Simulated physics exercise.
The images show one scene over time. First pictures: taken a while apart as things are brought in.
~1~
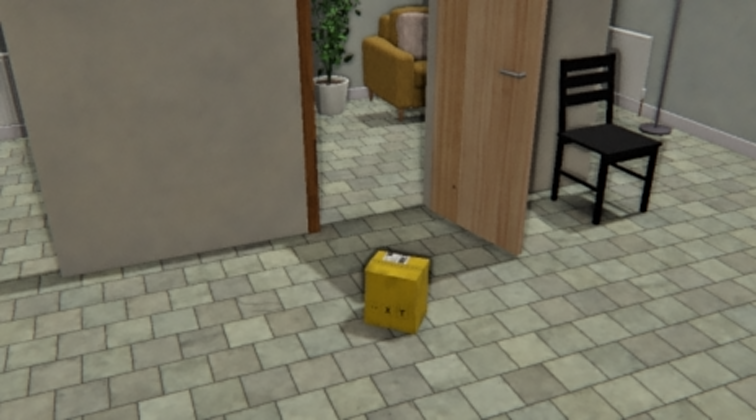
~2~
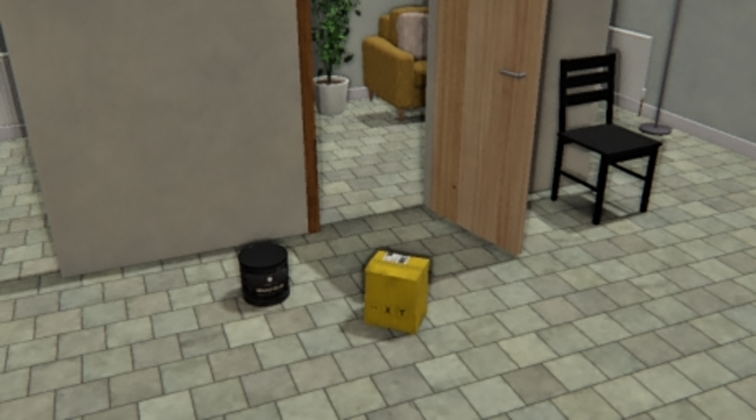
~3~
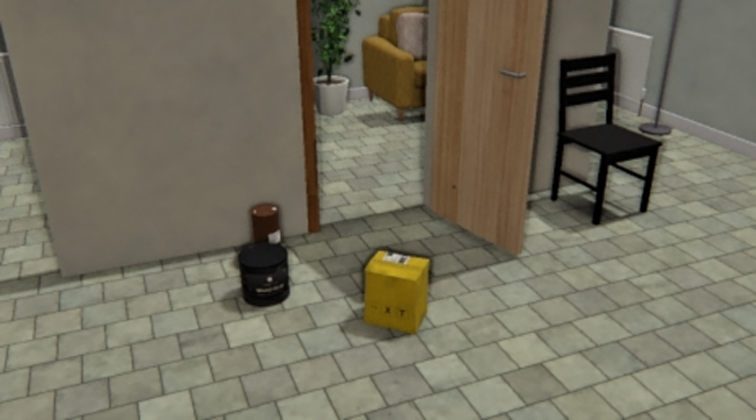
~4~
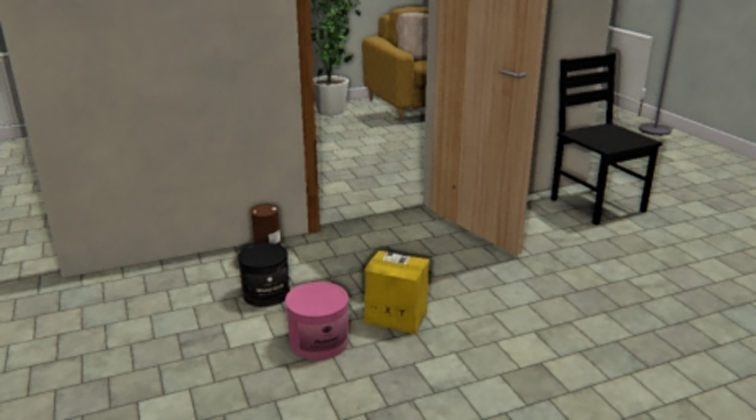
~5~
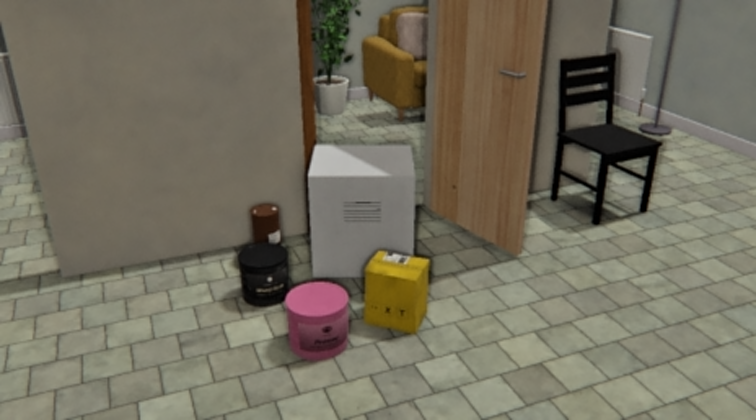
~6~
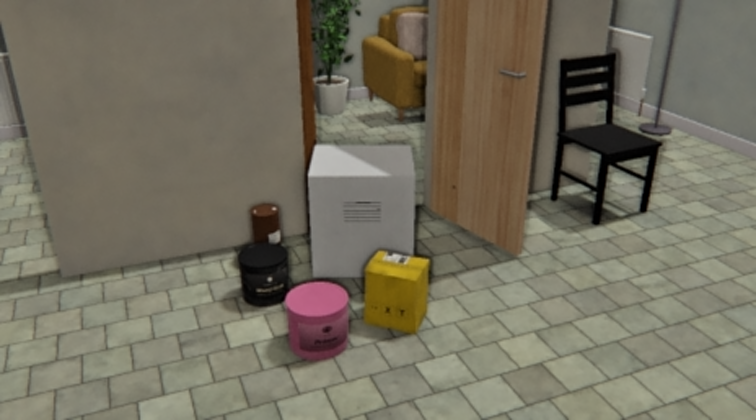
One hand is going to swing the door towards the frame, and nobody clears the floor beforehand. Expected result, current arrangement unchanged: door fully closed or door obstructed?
Result: Door obstructed.
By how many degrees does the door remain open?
Near 55° open.
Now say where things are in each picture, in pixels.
The first picture shows door wide open and still; yellow box (396, 292).
The second picture shows door wide open and still; black pail (265, 275).
The third picture shows door wide open and still; yellow box (396, 292).
The fourth picture shows door wide open and still; brown canister (267, 234); black pail (265, 275).
The fifth picture shows door wide open and still; yellow box (396, 292); pink pail (318, 321).
The sixth picture shows door wide open and still; white appliance (363, 210); brown canister (267, 234).
Then, 0.60 s past the last view, door 95° open.
Then, 1.10 s past the last view, door 78° open.
Then, 1.50 s past the last view, door 62° open.
Finally, door 56° open; all 5 still in place. Final places as the last picture's camera would see them, white appliance near (362, 210).
